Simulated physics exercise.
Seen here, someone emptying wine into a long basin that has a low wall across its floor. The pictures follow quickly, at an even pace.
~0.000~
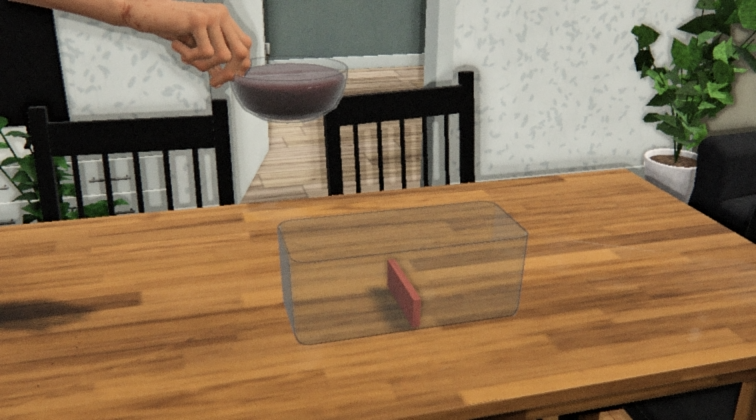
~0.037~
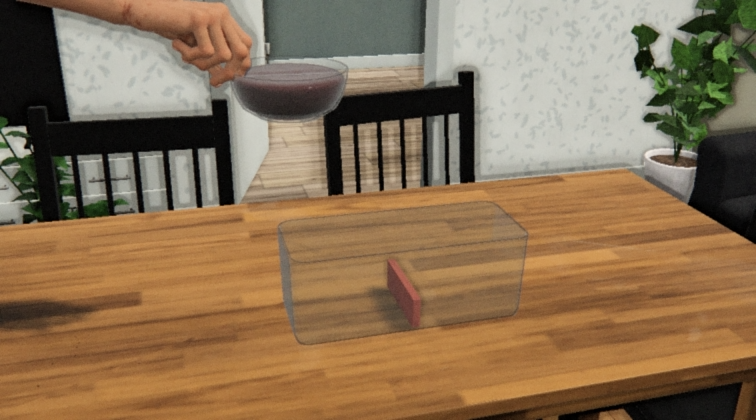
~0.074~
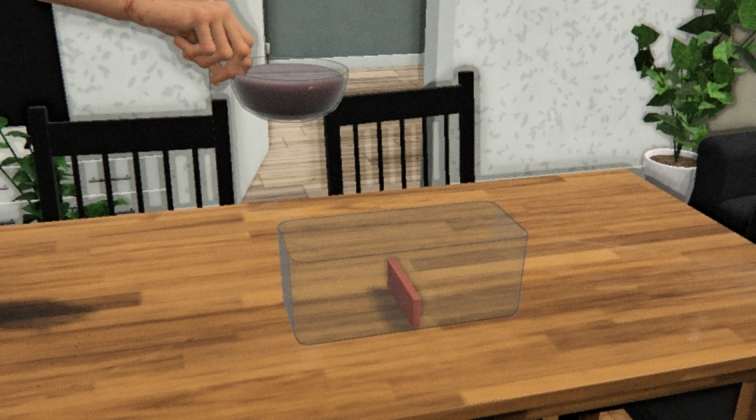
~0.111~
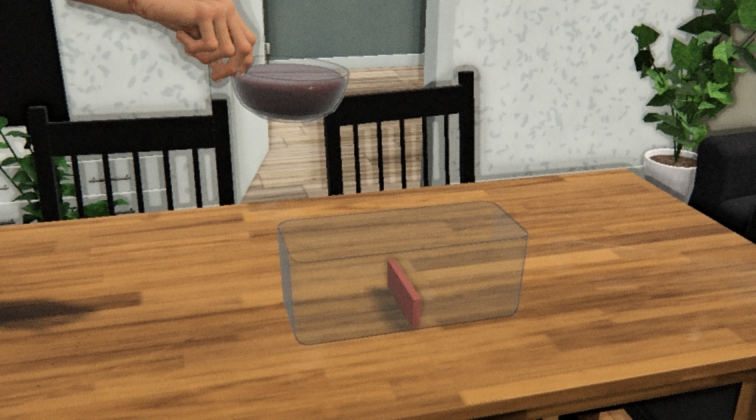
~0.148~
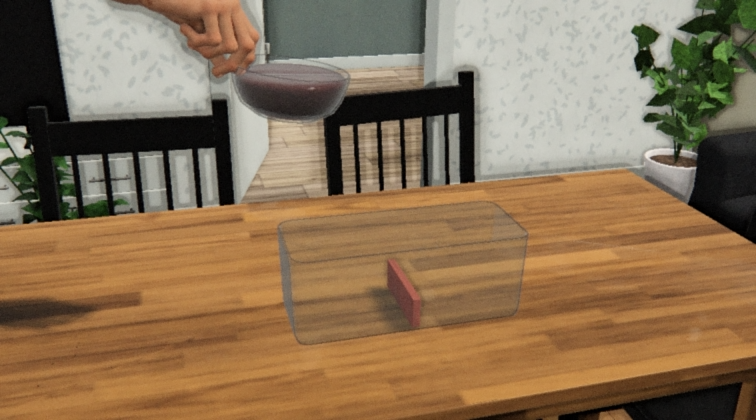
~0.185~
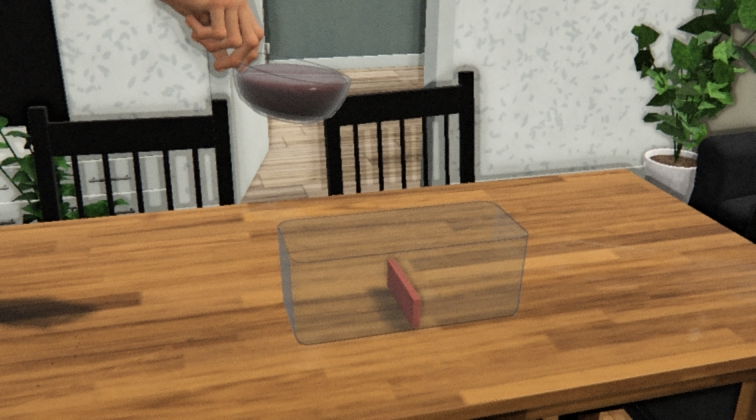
In a dining area with dark chairs, a hand holds a clear bowl of dark wine above and left of a transparent basin with a low red wall, then gradually tilts the bowl slightly to the right.
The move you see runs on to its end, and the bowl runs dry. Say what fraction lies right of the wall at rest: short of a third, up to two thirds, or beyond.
In the end from a third to two thirds is right of the wall.
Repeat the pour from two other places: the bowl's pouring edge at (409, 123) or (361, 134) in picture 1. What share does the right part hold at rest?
In turn 85 and 40 in a hundred.
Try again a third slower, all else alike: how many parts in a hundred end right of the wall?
It comes to 50 per cent or so.
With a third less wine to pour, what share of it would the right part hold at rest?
Roughly 15 in a hundred.
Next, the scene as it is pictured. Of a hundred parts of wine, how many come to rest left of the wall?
Roughly 55 in a hundred.
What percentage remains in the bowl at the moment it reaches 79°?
Close to 25 per cent.
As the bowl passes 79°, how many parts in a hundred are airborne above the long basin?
Roughly 60 in a hundred.
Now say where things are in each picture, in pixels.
It leans 0°; its right rim is at (345, 66); the wine meets the walls at (231, 77) and (343, 72); the long basin's rim runs from (284, 243) to (511, 219); the wall's top is at (403, 279), in the first frame.
It leans 1°; its right rim is at (346, 67); the wine meets the walls at (231, 77) and (343, 72), in the second frame.
It leans 2°; its right rim is at (346, 68); the wine meets the walls at (232, 76) and (343, 73), in the third frame.
It leans 5°; its right rim is at (347, 71); the wine meets the walls at (234, 75) and (343, 74), in the fourth frame.
It leans 8°; its right rim is at (348, 75); the wine meets the walls at (233, 74) and (344, 75), in the fifth frame.
It leans 13°; its right rim is at (348, 79); the wine meets the walls at (235, 74) and (346, 75), in the sixth frame.
A moment on, the bowl is tipped on its side and 26 per cent is still to pour, 6 is left of the wall and 7 right of it.
Next, the bowl is tipped right over and 0 per cent is still to pour, 51 is left of the wall and 42 right of it.
Then the bowl is tipped right over and 0 per cent is still to pour, 56 is left of the wall and 42 right of it.
Later the bowl is tipped right over and 0 per cent is still to pour, 56 is left of the wall and 42 right of it.
In the end 56 per cent lies left of the wall, 42 right of it and 2 outside.
